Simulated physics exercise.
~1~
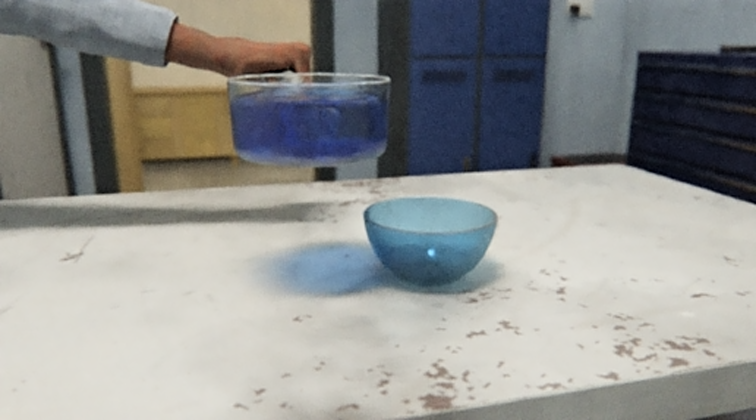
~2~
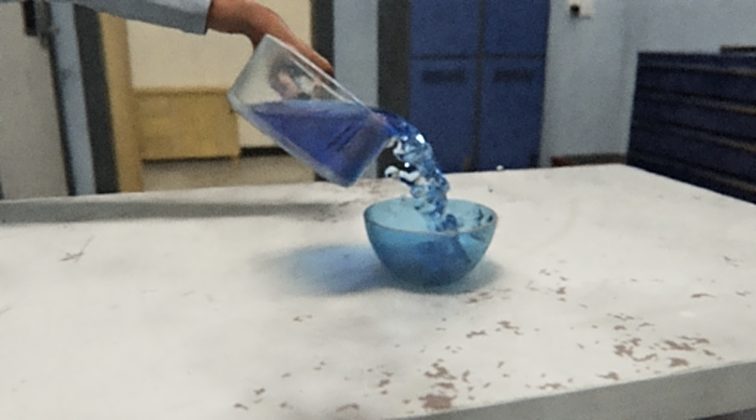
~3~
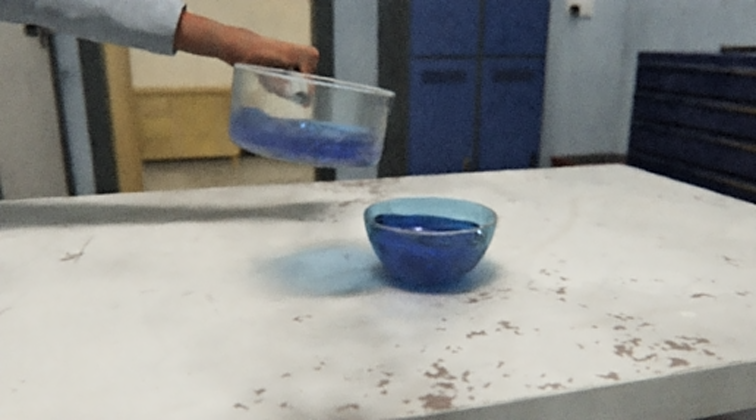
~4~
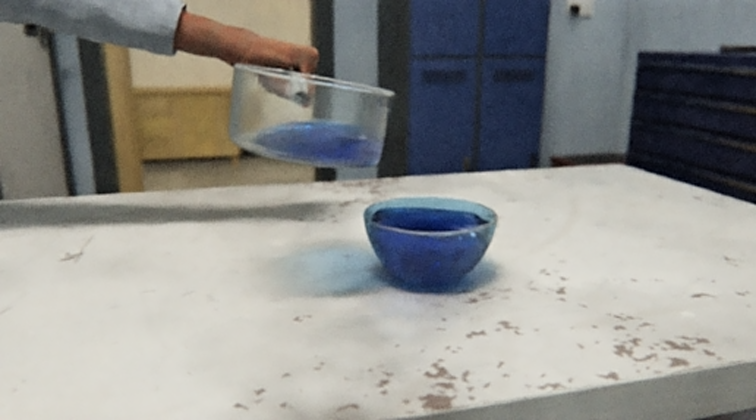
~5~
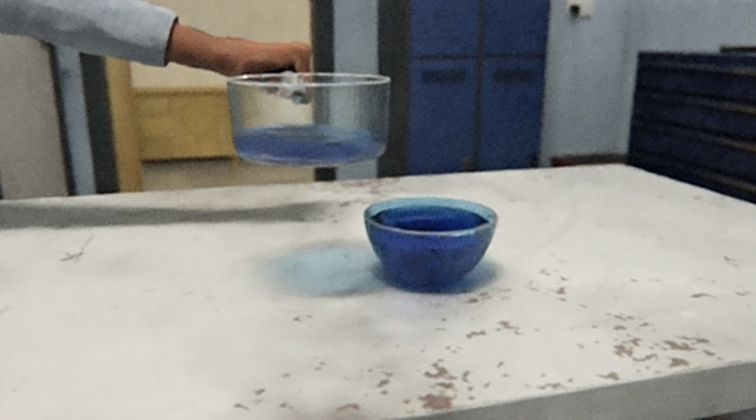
A clear container of blue liquid, held by a hand above a worn white table, tips to the right and pours into a small blue bowl, then eases back and finally levels, leaving the bowl mostly full and a shallow layer of liquid in the container.
